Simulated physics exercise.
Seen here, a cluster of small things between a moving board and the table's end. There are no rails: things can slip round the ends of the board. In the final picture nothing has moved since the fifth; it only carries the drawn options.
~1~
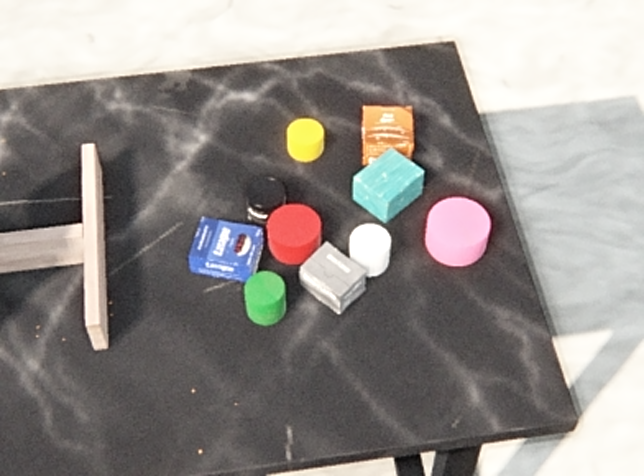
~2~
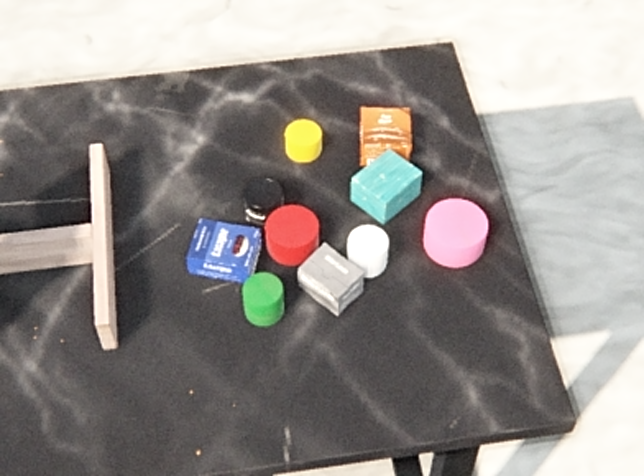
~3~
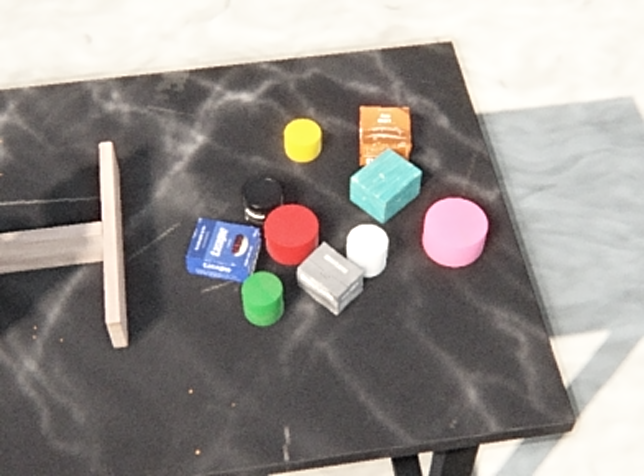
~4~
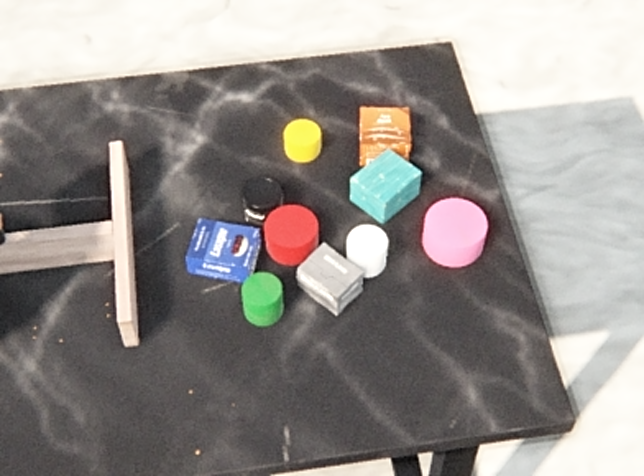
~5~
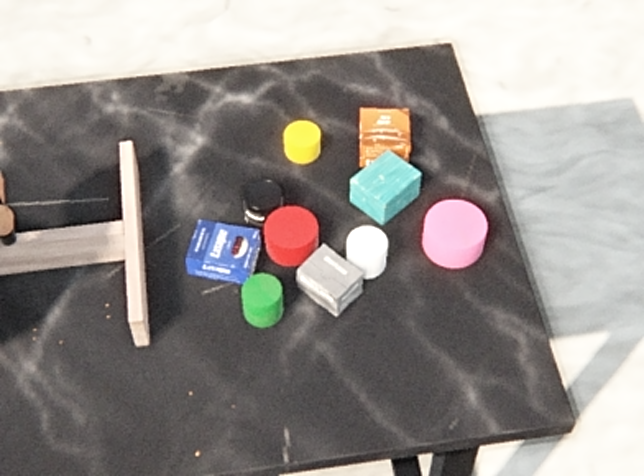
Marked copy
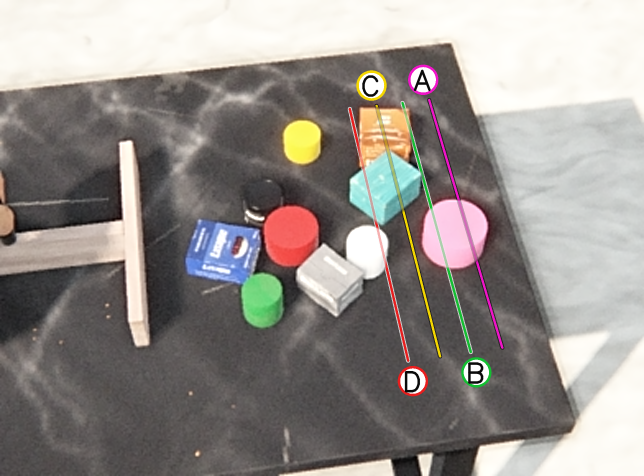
On a dark marbled table, a wooden board slid slowly a short way right toward a cluster of small colourful tins, pots, boxes and a blue packet, which stayed almost still with a gap between.
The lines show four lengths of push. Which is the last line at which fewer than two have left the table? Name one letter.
Stop at C.
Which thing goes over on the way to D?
The pink tin goes over.
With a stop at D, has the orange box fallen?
No.
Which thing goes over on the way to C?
It is the pink tin.
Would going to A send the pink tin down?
By then, yes.
On the marked copy, A at (463, 213); B at (434, 217); C at (406, 220); D at (376, 224).
Taking C. A third of the way, board (230, 213); green tin (268, 300); red pot (329, 230).
Two thirds of the way, board (330, 201); pink tin (480, 235); white tin (438, 255).
When it is over, board (402, 192); pink tin over the edge; red pot (495, 206); one fallen.
As for the rest, A drops five; B drops three; D is within the limit but short.
